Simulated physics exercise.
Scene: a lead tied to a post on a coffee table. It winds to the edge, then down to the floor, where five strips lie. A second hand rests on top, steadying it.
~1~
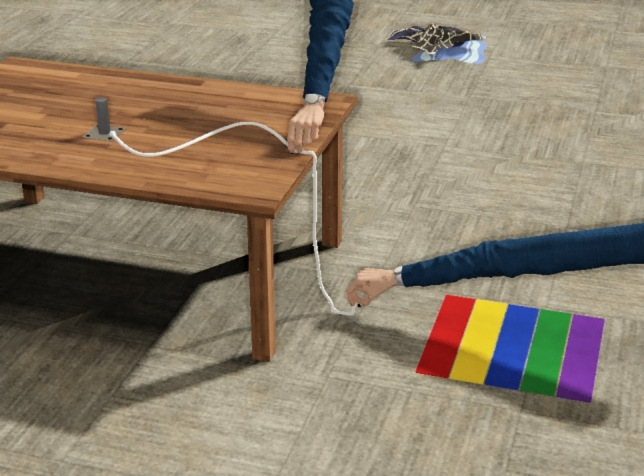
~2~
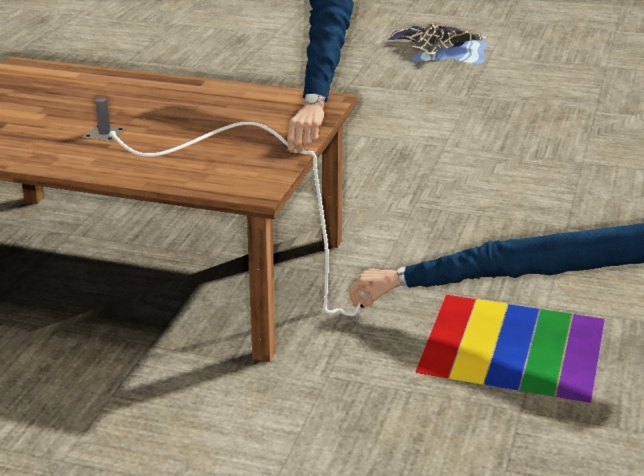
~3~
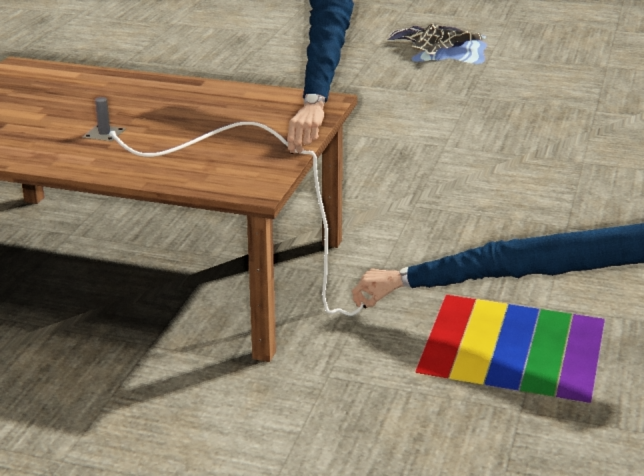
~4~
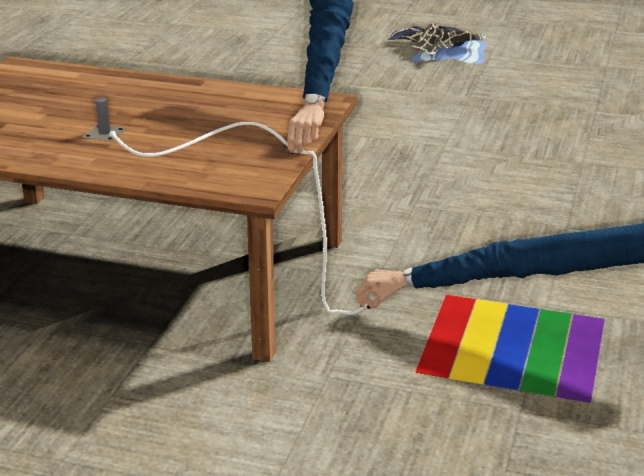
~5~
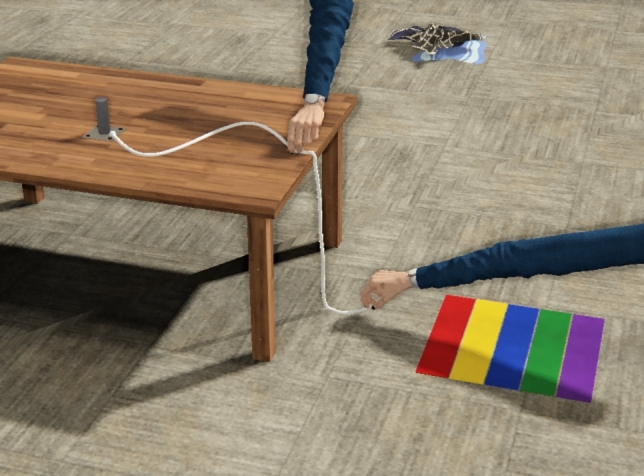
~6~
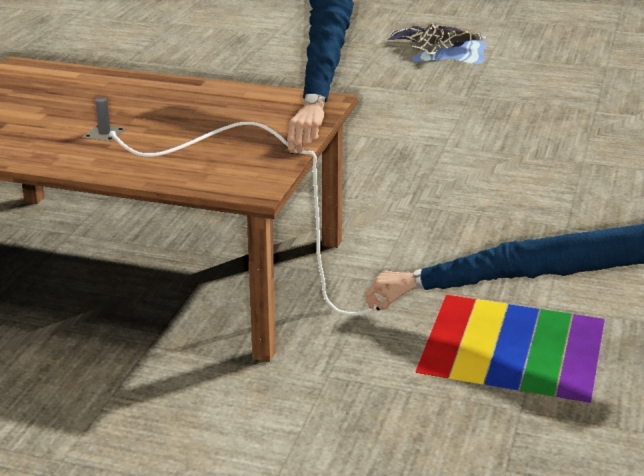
A hand drawing the end of a white cord slightly rightward above the floor while another hand rests at the wooden table's edge.
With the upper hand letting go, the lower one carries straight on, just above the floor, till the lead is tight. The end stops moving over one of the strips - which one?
The purple strip.
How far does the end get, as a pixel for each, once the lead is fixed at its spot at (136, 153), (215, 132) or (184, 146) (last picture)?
Roughly (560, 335), (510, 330) and (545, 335), in that order.
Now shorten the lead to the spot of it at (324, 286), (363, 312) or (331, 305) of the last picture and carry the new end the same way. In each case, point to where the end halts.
In order, roughly (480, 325), (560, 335) and (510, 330).
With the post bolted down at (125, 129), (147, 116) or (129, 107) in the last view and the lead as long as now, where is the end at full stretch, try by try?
In order, near (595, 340), (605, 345) and (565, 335).
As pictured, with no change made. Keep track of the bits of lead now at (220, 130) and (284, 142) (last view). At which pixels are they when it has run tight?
About (266, 148), and the other about (353, 185).
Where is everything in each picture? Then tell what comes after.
The first picture shows end (356, 304); red (437, 360); yellow (471, 366); blue (506, 371); green (541, 377); purple (577, 383).
The second picture shows end (360, 304); lead through (127, 148) (190, 143) (255, 124) (298, 151) (322, 218) (326, 285).
The third picture shows end (362, 305).
The fourth picture shows end (366, 305); lead through (127, 148) (190, 143) (255, 124) (298, 151) (323, 218) (323, 285).
The fifth picture shows end (371, 306).
The sixth picture shows end (376, 307); lead through (127, 148) (190, 143) (255, 124) (298, 151) (317, 217) (324, 285).
Early on, end near (508, 328); over blue.
Midway, end near (553, 335); over green.
At the end of the slack, end near (580, 339); over purple. It gets as far as the purple strip.
